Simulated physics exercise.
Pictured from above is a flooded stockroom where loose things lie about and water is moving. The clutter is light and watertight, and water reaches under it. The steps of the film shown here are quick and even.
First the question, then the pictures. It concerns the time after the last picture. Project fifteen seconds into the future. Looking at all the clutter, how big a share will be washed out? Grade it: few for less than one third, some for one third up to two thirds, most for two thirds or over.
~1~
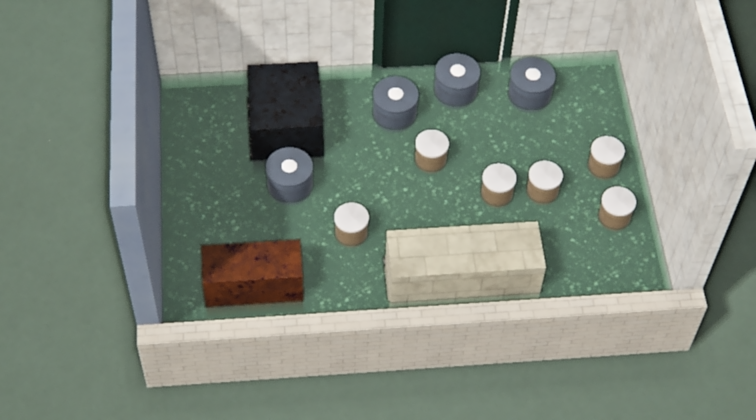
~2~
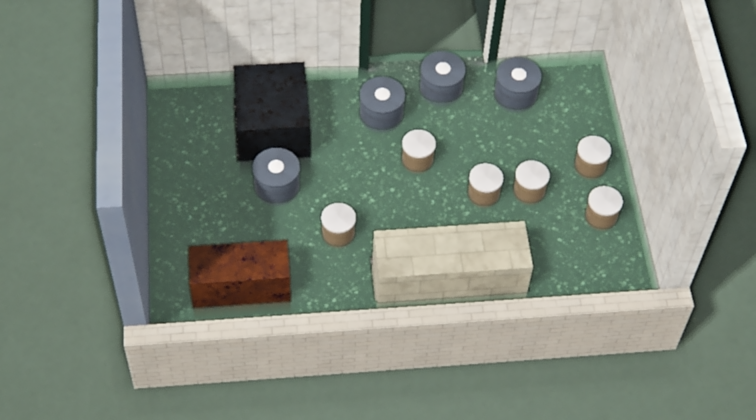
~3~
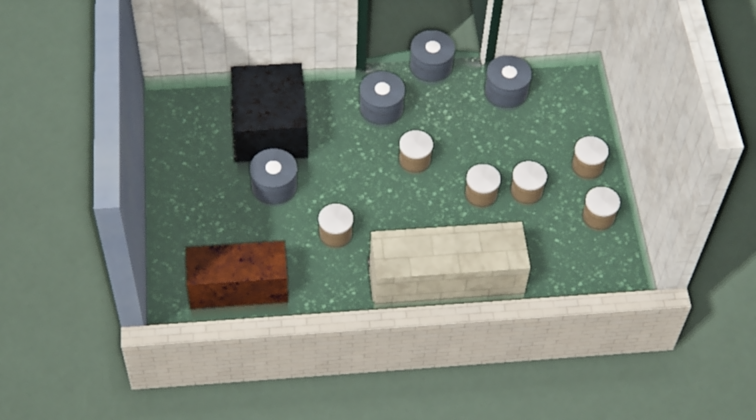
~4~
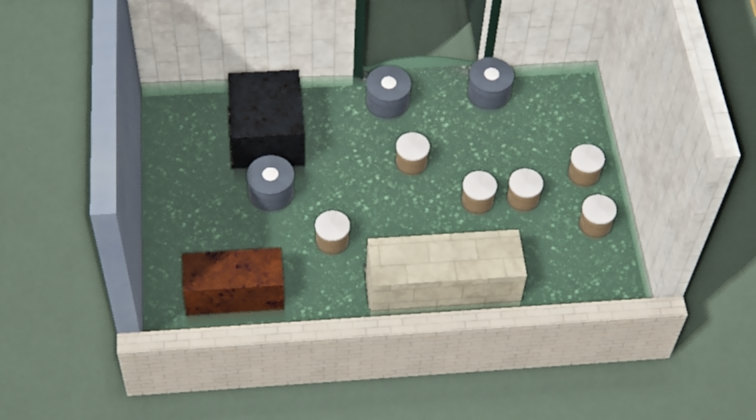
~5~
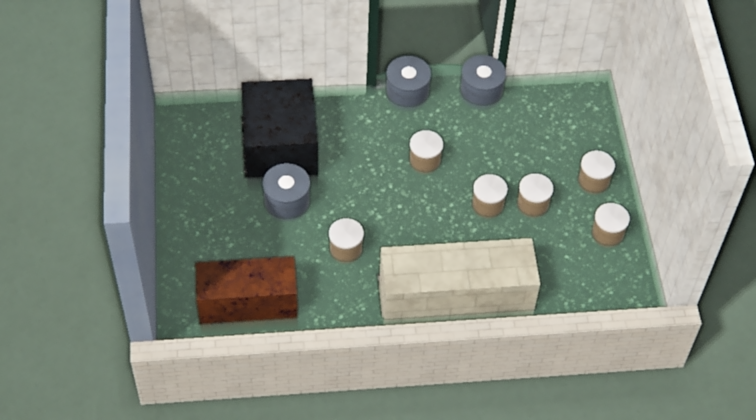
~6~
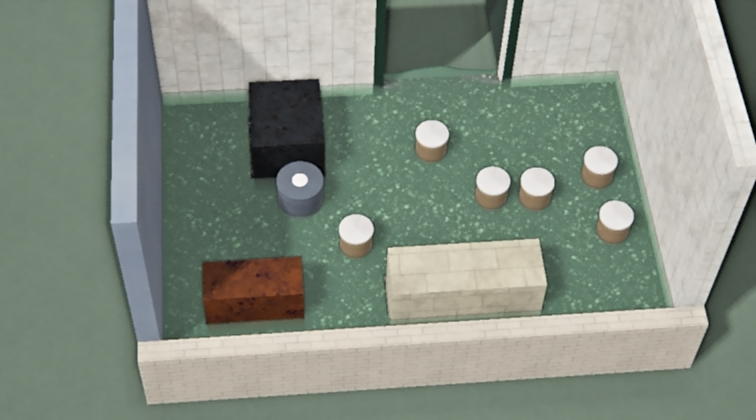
Grade: Most.
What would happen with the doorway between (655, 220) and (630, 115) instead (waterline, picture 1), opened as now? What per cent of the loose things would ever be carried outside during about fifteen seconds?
Roughly 90 %.
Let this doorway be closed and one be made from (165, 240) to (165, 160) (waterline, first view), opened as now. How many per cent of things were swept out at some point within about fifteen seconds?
That comes out at 30 in a hundred.
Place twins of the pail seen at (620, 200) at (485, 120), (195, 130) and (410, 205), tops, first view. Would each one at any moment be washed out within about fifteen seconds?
The three, in sequence: Departs, remains behind and departs.
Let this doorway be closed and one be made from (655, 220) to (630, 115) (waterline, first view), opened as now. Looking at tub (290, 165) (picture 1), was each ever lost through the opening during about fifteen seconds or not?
Remains.
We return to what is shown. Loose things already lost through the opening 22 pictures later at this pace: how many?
The answer here is 9.
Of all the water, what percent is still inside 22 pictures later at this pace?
That comes to roughly 54 parts in a hundred.
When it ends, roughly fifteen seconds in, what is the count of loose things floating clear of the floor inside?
It works out to 1.
A moment on, 3 of 10 are out; 7 afloat.
Next, 4 of 10 are out; 6 afloat.
Later, 9 of 10 are out; 1 afloat.
In the end, 9 of 10 are out; 1 afloat.
